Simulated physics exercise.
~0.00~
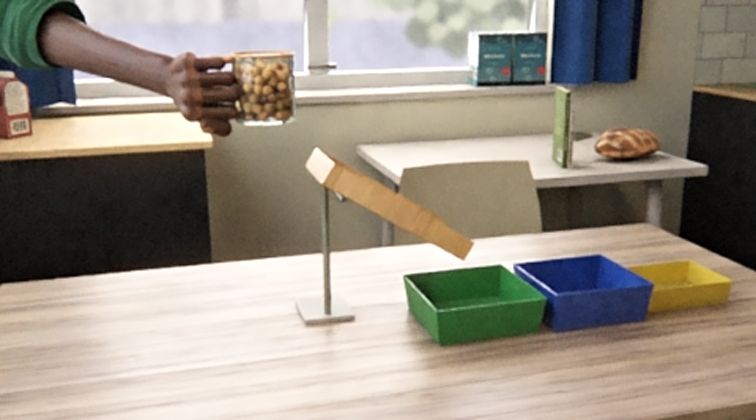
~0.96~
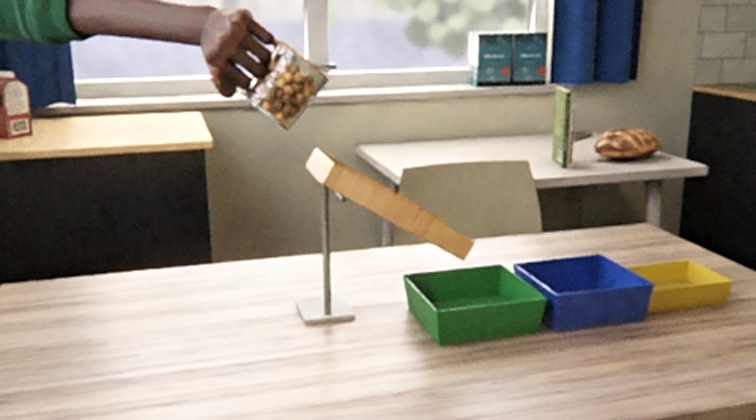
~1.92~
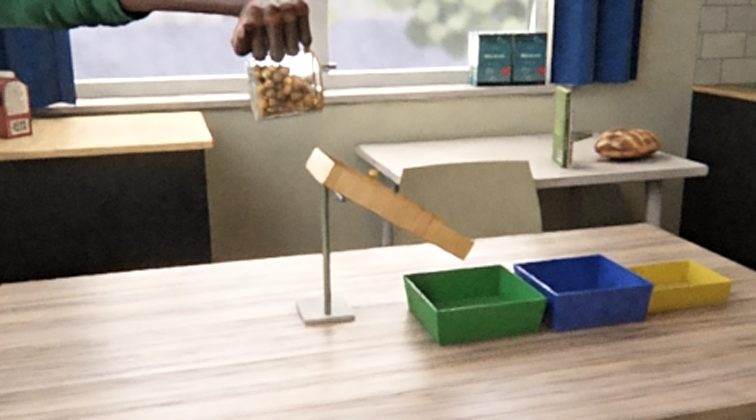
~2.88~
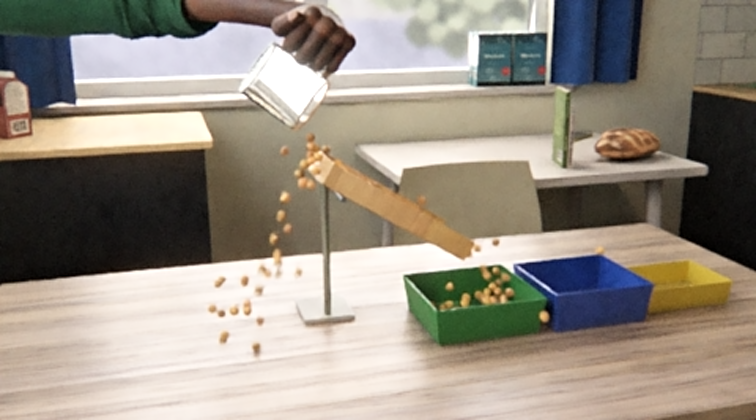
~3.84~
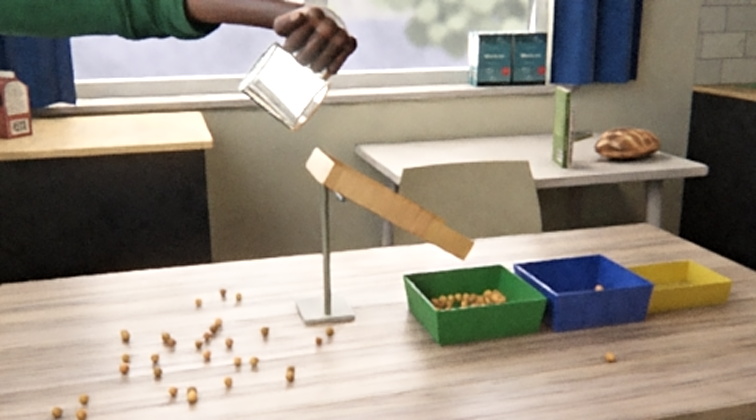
At first, a hand holds a clear cup full of small round wooden beads above a tilted chute on a stand, with a green, a blue and a yellow tin lined up to the right. The hand moves right and tips the cup over the chute's upper end. As it turns upside down, the beads pour out, some rolling down the chute into the green tin while others spill off the left side onto the table. Finally, the cup is empty, most beads lie in the green tin, very few are in the blue one, the yellow tin stays empty, and the rest are scattered across the table.
